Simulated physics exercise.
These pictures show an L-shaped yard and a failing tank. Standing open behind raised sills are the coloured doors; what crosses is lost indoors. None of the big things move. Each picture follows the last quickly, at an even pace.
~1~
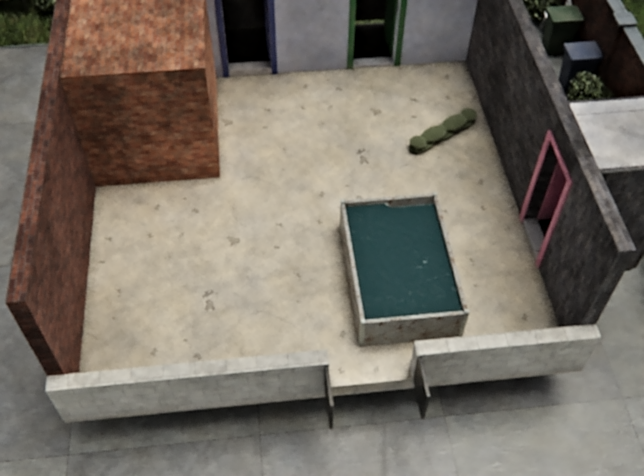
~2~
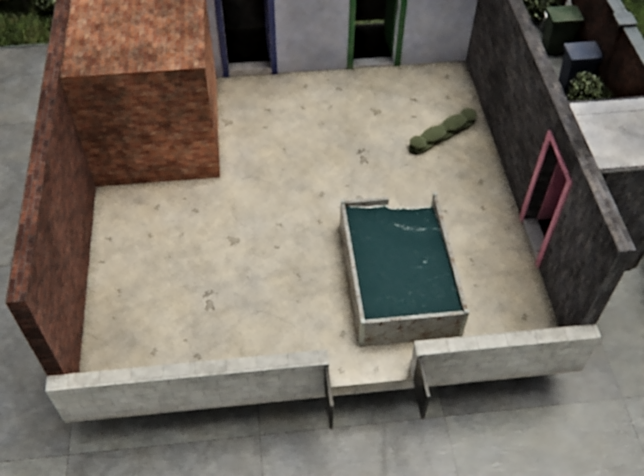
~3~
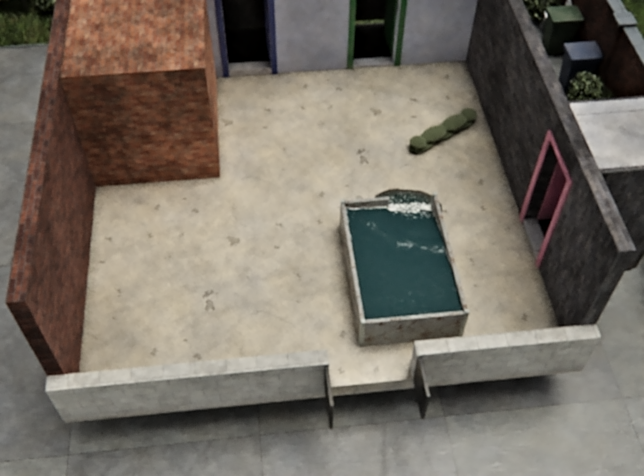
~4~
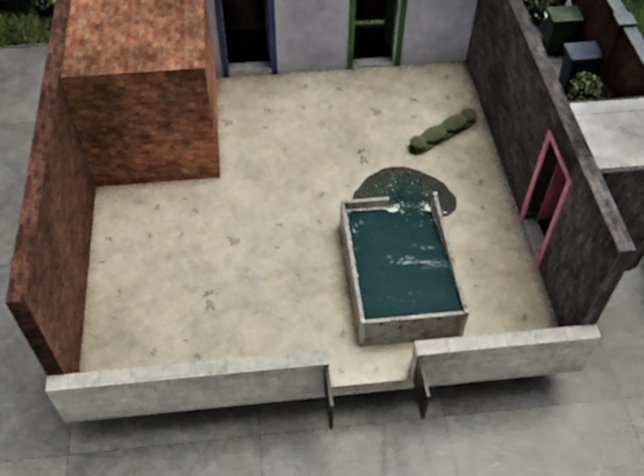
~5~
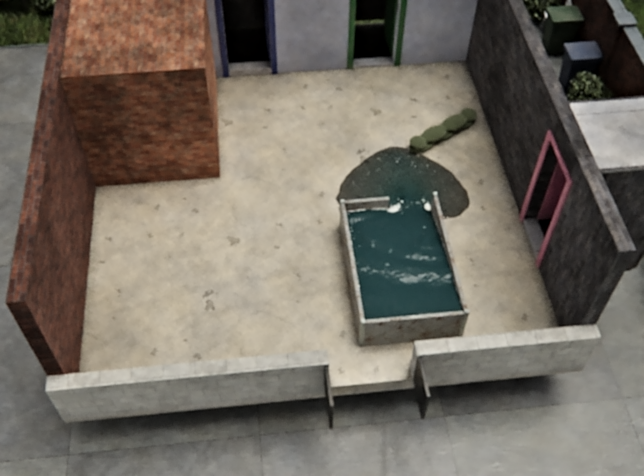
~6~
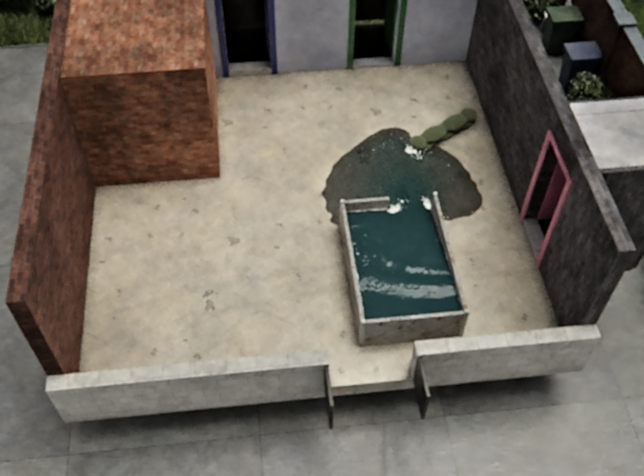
Water broke out through a gap in the far side of an open tank in a walled yard, spreading a dark, widening puddle across the pale floor until it reached a low green hedge.
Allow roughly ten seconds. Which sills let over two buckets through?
The green door goes over the limit; the blue door keeps to the limit; the pink door keeps to the limit.
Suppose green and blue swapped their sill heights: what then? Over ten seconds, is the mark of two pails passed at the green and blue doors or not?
In short: The green one falls short, the blue one overshoots.
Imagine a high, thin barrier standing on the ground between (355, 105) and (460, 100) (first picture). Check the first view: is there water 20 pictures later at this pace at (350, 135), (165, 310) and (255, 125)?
Reading the points as listed, I get deluged, then left untouched, then deluged.
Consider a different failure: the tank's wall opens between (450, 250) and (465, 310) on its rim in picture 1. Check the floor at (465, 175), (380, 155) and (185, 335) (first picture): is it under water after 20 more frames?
One after the other: Under water, covered, dry.
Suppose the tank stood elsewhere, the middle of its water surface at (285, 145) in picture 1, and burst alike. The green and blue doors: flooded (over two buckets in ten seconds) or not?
As far as I can tell, the green one tops the mark while the blue one tops the mark.
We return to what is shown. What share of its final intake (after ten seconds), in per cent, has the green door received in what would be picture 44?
Share at that point: Roughly 85 %.
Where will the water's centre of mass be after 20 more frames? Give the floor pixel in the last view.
Near pixel (391, 200).
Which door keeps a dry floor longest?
From what the pictures show, it's the pink one.
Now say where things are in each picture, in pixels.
The open tank at (401, 257) is whole and still, in the first picture.
The front is at a hidden place, out from the gap on the open tank's far side, in the second picture.
The front is at (388, 194), out from the gap on the open tank's far side, in the third picture.
The front is at (405, 171), out from the gap on the open tank's far side, in the fourth picture.
The front is at (397, 151), out from the gap on the open tank's far side, in the fifth picture.
The front is at (393, 131), out from the gap on the open tank's far side, in the sixth picture.
A moment on, water covers 20 % of the floor; the green door wet at the sill, nothing in, the blue door not reached, the pink door not reached.
Next, water covers 30 % of the floor; the green door under two buckets in, the blue door not reached, the pink door not reached.
Then, water covers 35 % of the floor; the green door over two buckets in, the blue door wet at the sill, nothing in, the pink door wet at the sill, nothing in.
Later, water covers 60 % of the floor; the green door far over two buckets in, the blue door wet at the sill, nothing in, the pink door wet at the sill, nothing in.
In the end, water covers 80 % of the floor; the green door far over two buckets in, the blue door wet at the sill, nothing in, the pink door wet at the sill, nothing in.
